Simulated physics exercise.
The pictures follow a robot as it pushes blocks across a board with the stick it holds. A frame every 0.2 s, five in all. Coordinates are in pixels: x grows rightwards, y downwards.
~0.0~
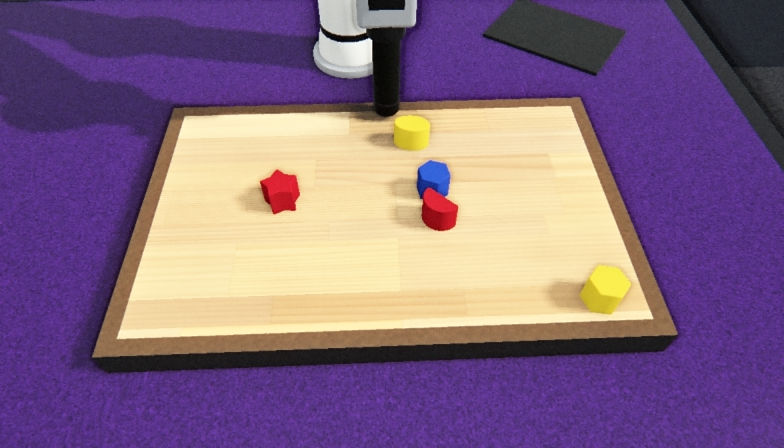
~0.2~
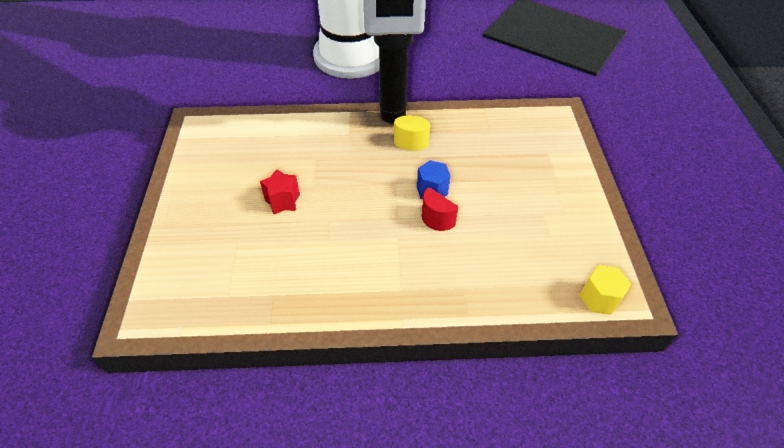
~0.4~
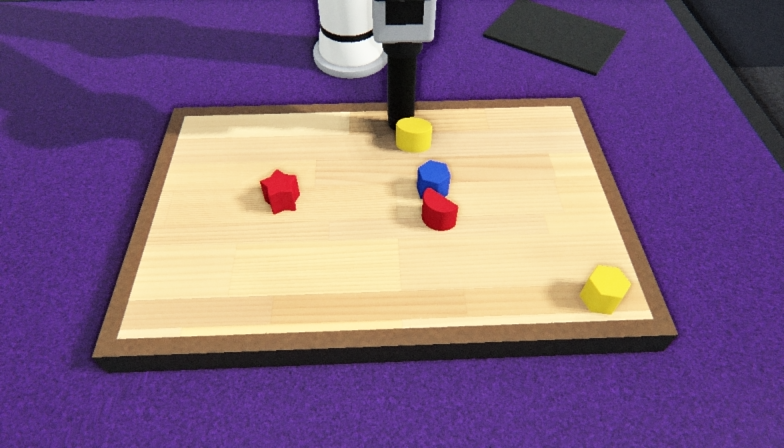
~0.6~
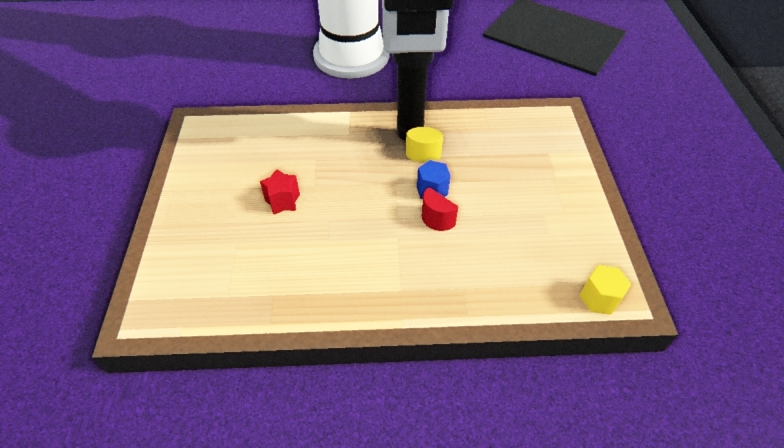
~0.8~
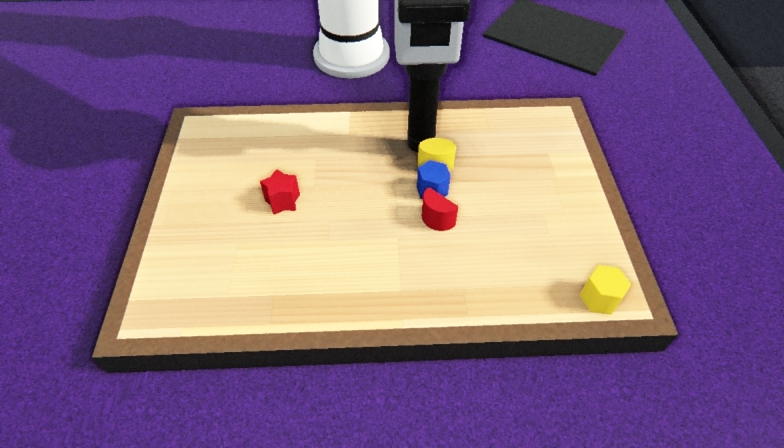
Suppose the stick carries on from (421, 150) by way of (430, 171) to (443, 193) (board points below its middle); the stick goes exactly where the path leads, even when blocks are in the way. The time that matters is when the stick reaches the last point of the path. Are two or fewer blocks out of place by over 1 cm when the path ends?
My answer is no.
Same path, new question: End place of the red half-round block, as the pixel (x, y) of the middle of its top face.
When the path ends, it will be at (432, 214).
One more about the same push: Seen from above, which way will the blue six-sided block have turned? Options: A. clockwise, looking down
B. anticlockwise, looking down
Answer: A.
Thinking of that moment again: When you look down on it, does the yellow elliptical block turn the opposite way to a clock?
Short answer: Yes.
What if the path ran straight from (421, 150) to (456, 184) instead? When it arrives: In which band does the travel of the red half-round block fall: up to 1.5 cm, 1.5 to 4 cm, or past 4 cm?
It will fall in the lowest band, under 1.5 cm.
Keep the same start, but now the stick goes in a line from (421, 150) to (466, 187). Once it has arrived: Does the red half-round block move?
Short answer: No.
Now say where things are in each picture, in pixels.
In the first picture, stick tip at (387, 109); block tops, blue six-sided block at (434, 171); yellow elliptical block at (412, 123); red half-round block at (438, 201).
In the second picture, stick at (393, 116); blocks unchanged.
In the third picture, stick at (401, 124); yellow elliptical block at (414, 125).
In the fourth picture, stick at (410, 133); yellow elliptical block at (425, 134).
In the fifth picture, stick at (421, 144); blue six-sided block at (434, 171); yellow elliptical block at (437, 146); red half-round block at (438, 201).
What follows on the original path. Halfway along, stick at (431, 166); blue six-sided block at (438, 185), turned 45° clockwise; yellow elliptical block at (455, 163), turned 40° anticlockwise; red half-round block at (436, 205), turned 25° anticlockwise.
At the end, stick at (444, 188); blue six-sided block at (445, 198), turned 80° clockwise; yellow elliptical block at (474, 175), turned 100° anticlockwise; red half-round block at (432, 214).
